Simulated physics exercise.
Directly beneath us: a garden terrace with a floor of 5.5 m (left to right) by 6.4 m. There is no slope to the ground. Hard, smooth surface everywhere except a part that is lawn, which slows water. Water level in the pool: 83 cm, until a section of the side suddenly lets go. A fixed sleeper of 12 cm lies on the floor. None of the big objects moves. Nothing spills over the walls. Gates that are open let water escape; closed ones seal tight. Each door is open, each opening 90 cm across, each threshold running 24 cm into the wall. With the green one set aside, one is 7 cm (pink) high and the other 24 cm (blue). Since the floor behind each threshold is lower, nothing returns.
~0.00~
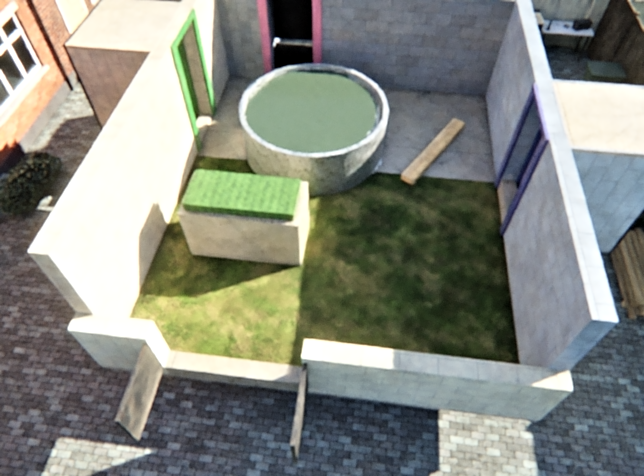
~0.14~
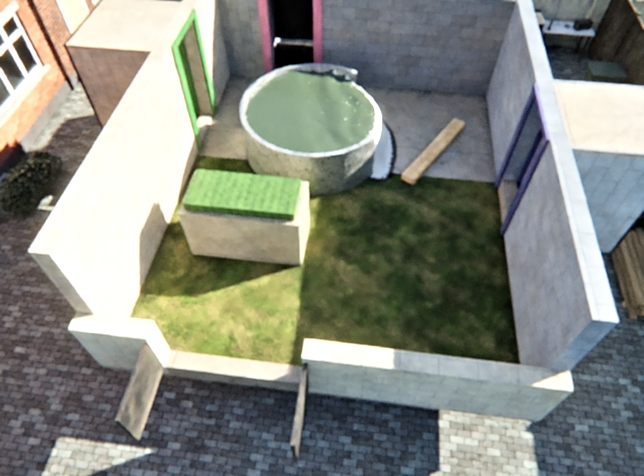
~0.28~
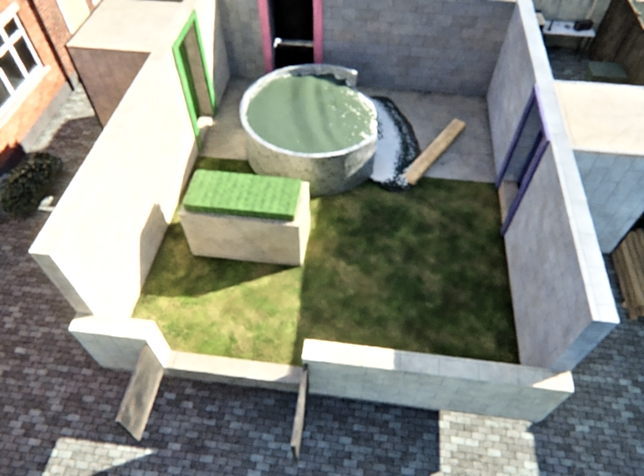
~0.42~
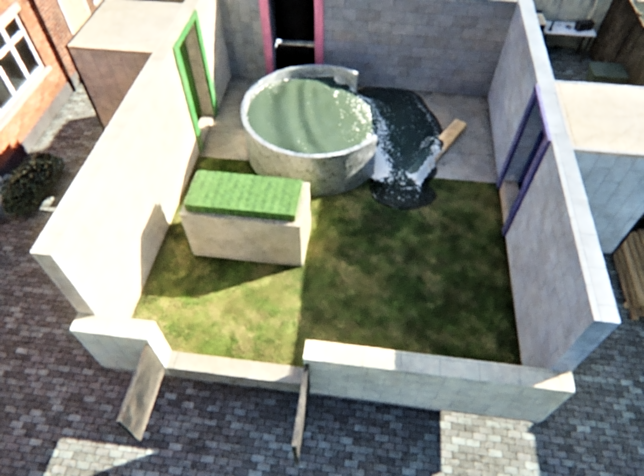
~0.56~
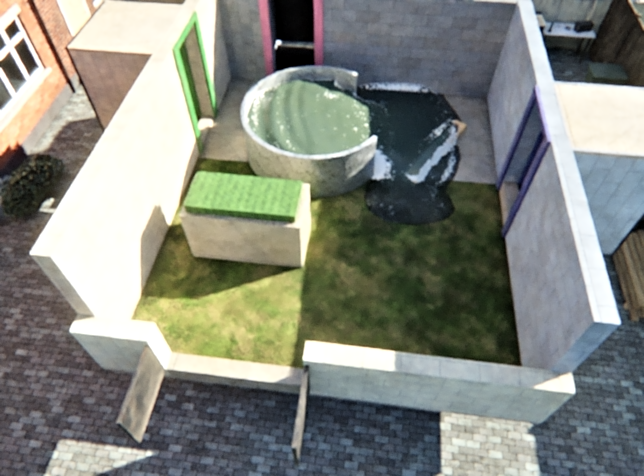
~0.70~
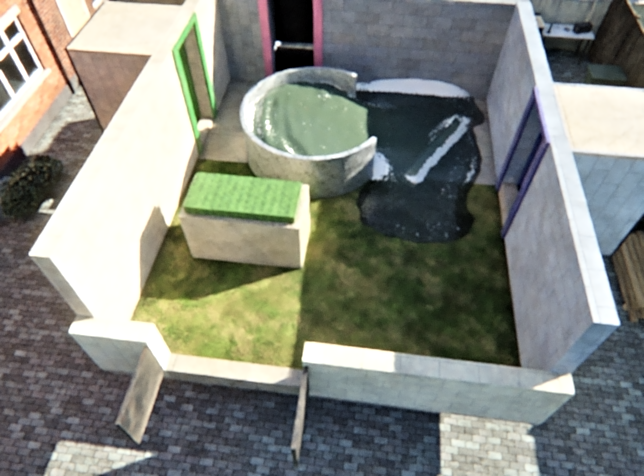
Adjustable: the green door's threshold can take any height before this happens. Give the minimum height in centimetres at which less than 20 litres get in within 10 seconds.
6 cm.
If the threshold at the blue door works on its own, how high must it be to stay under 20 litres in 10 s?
Blue - roughly 20 cm.
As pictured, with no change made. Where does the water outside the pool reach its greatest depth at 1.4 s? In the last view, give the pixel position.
Around (465, 99).
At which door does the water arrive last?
That's the green one.
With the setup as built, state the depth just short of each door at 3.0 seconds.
In cm: Pink 7, green 0, blue 23.
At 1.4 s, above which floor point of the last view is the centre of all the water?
Centre estimate: (372, 144) px, approximately.
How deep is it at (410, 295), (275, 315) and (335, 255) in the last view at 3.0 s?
I'd read roughly 6, 0 and 0 cm there.
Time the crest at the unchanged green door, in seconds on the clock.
5.0 s.
After 1.4 s water covers 35 % of the floor, deepest (70 cm) near (465, 99); it has not reached the green door.
After 3.0 s water covers 50 % of the floor, deepest (38 cm) near (483, 106); it has not reached the green door.
After 10.0 s water covers 95 % of the floor, deepest (16 cm) near (200, 154); 7 cm at the green door, 19 litres in over its 6 cm threshold.
At the green door as built, the water arrived by 3.9 s and peaked near 9 cm at 5.0 s.
With a threshold of 4.5 cm, 36 litres would have come in within the 10 s; with 6.5 cm, 14 litres. So under 20 litres takes about 6 cm.
